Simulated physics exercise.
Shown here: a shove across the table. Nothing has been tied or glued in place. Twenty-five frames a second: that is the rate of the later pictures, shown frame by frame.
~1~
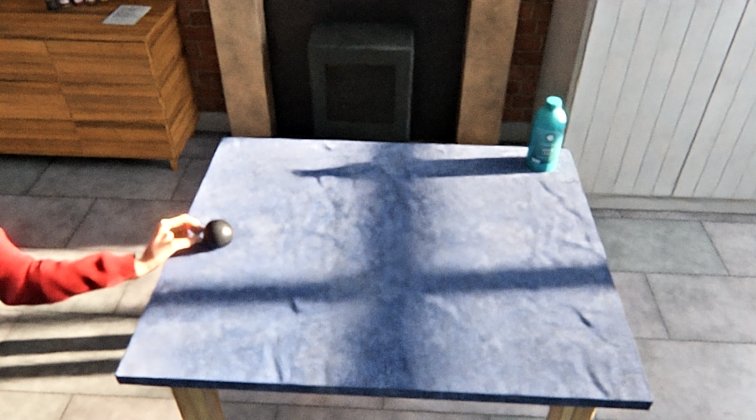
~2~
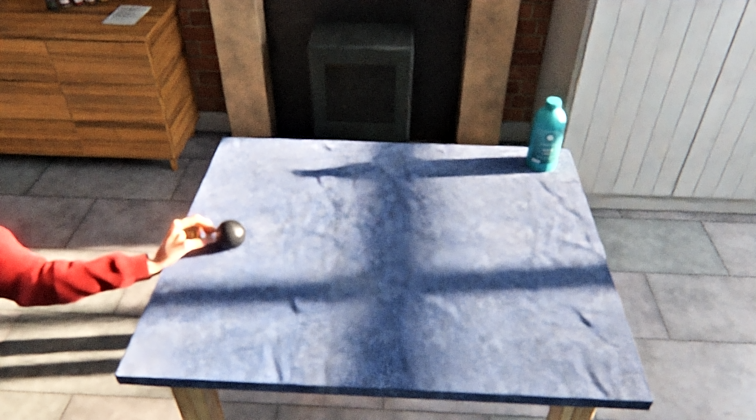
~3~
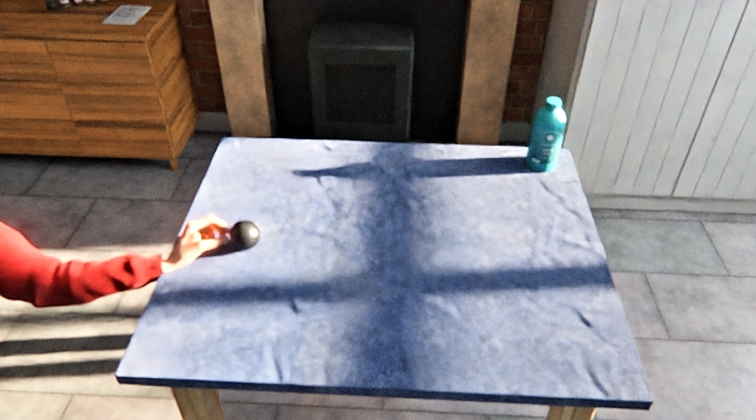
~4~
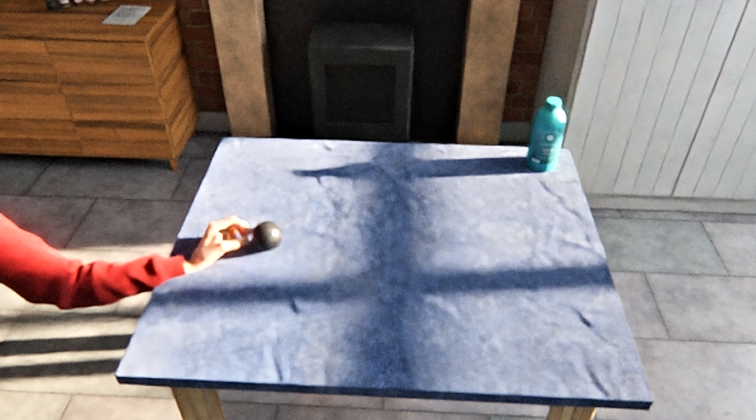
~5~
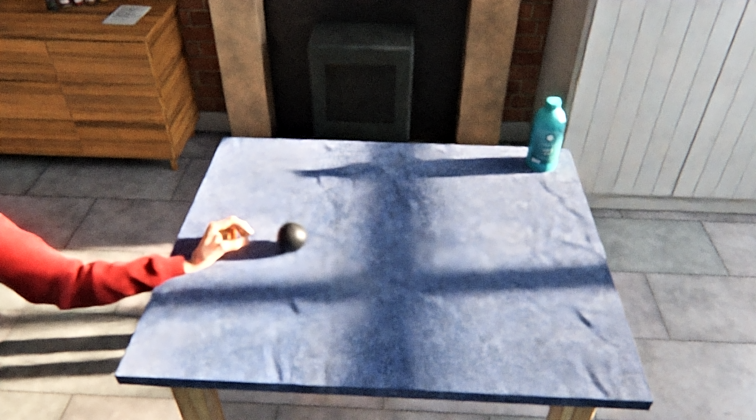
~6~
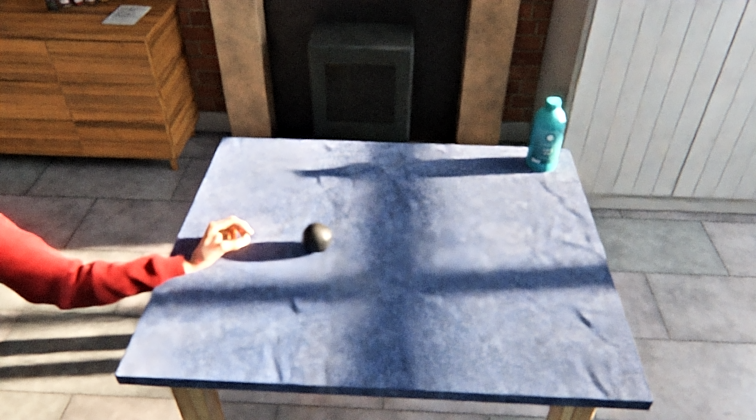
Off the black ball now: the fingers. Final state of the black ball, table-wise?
Comes down.
Then, 0.30 s after the last picture, black ball rolled well along near (493, 245).
Then, 0.60 s after the last picture, black ball now off the table.
Then, 0.90 s after the last picture, things are still on the move.
By the end, off the table, black ball.
